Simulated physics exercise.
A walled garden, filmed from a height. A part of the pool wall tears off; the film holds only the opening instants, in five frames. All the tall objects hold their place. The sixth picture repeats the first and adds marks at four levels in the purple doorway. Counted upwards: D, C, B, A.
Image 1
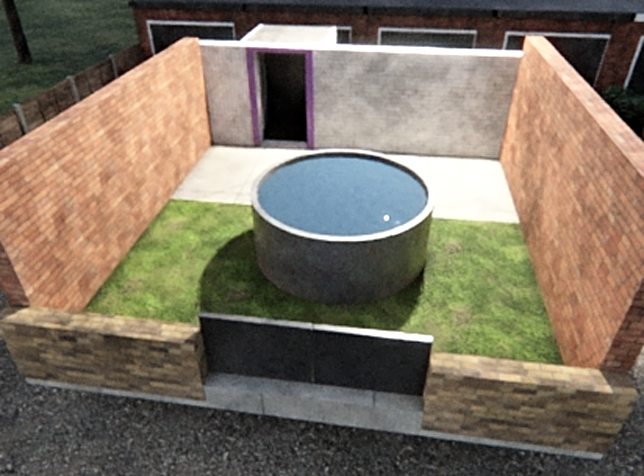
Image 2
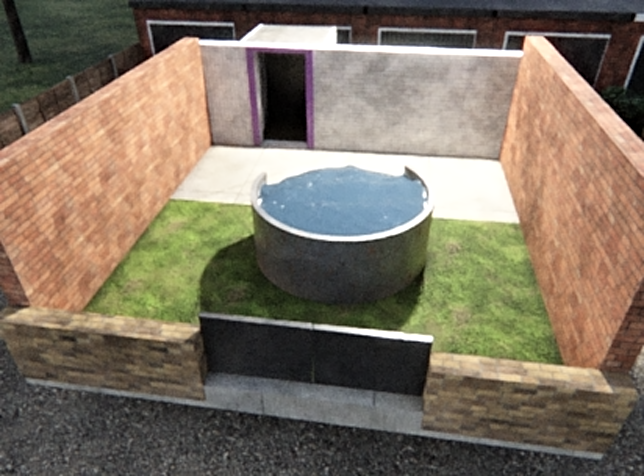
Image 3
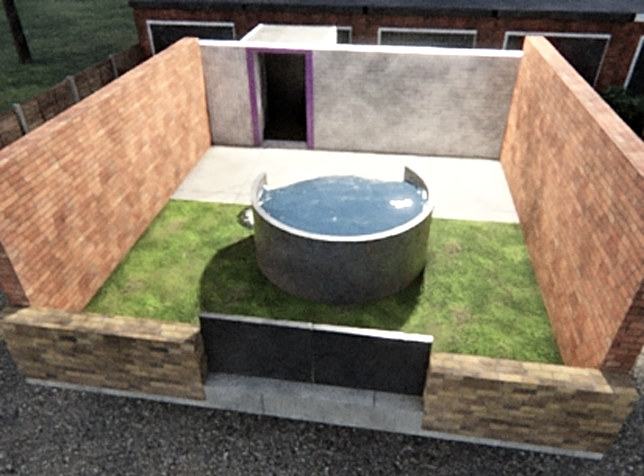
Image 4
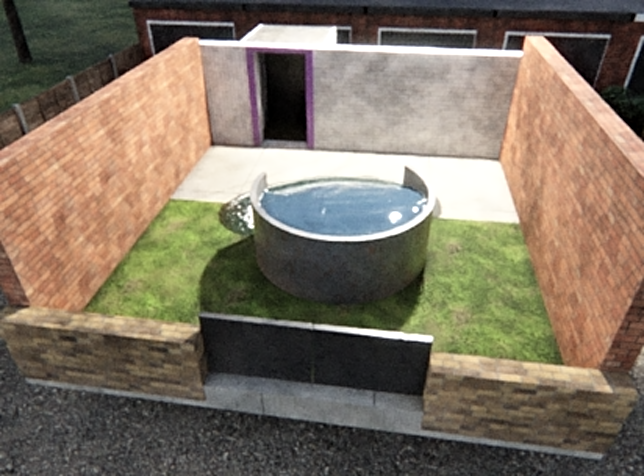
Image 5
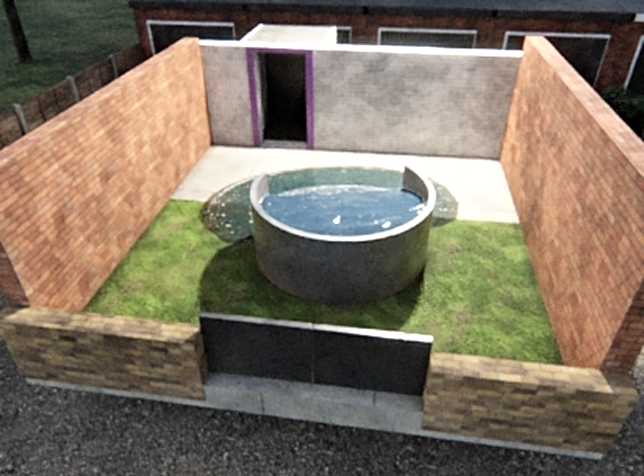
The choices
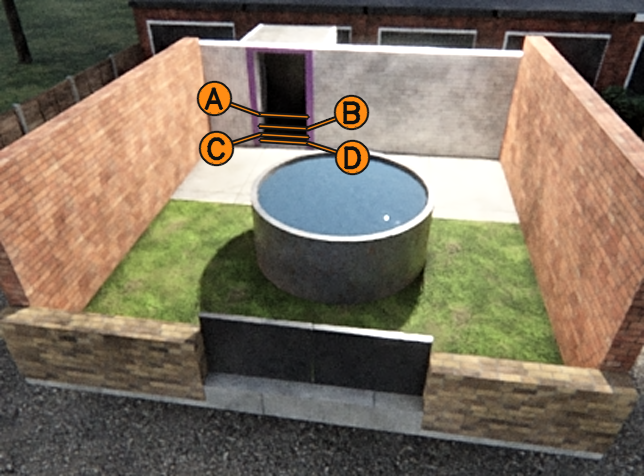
Water lies still in a round grey pool at the middle of a walled garden, seen from above by an unmoving camera, with grass around it and pale paving behind. Tall orange brick walls flank it, a purple-framed doorway opens at the back left, and a dark gate stands shut in front. The pool's far rim opens, the water inside lowers, and clear water spreads out behind, first left, then right.
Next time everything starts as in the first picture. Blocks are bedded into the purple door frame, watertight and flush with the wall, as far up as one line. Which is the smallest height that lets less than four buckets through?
The answer is height B.
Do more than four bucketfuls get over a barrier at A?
No, not at all.
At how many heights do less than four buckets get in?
Two of them.
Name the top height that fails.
The answer is C.
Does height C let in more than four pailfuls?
Yes, it does.
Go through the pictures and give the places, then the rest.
Water in the pool at rest, its middle at (342, 194); foot of the purple doorway at (284, 147); shut gate at (313, 334), in the first picture.
Water covers 3 % of the ground, its front hidden from here, in the second picture.
Front seen at (250, 224), 7 % of the ground wet, in the third picture.
Front seen at (225, 211), 13 % of the ground wet, in the fourth picture.
Front seen at (207, 207), 22 % of the ground wet, in the fifth picture.
On the marked copy, A at (282, 115); B at (283, 127); C at (283, 135); D at (284, 141); from the bottom up D, C, B, A.
With A, nothing gets over.
With B, a splash gets over, under a bucket.
With C, about 8 bucketfuls get in.
With D, dozens of bucketfuls pour in.
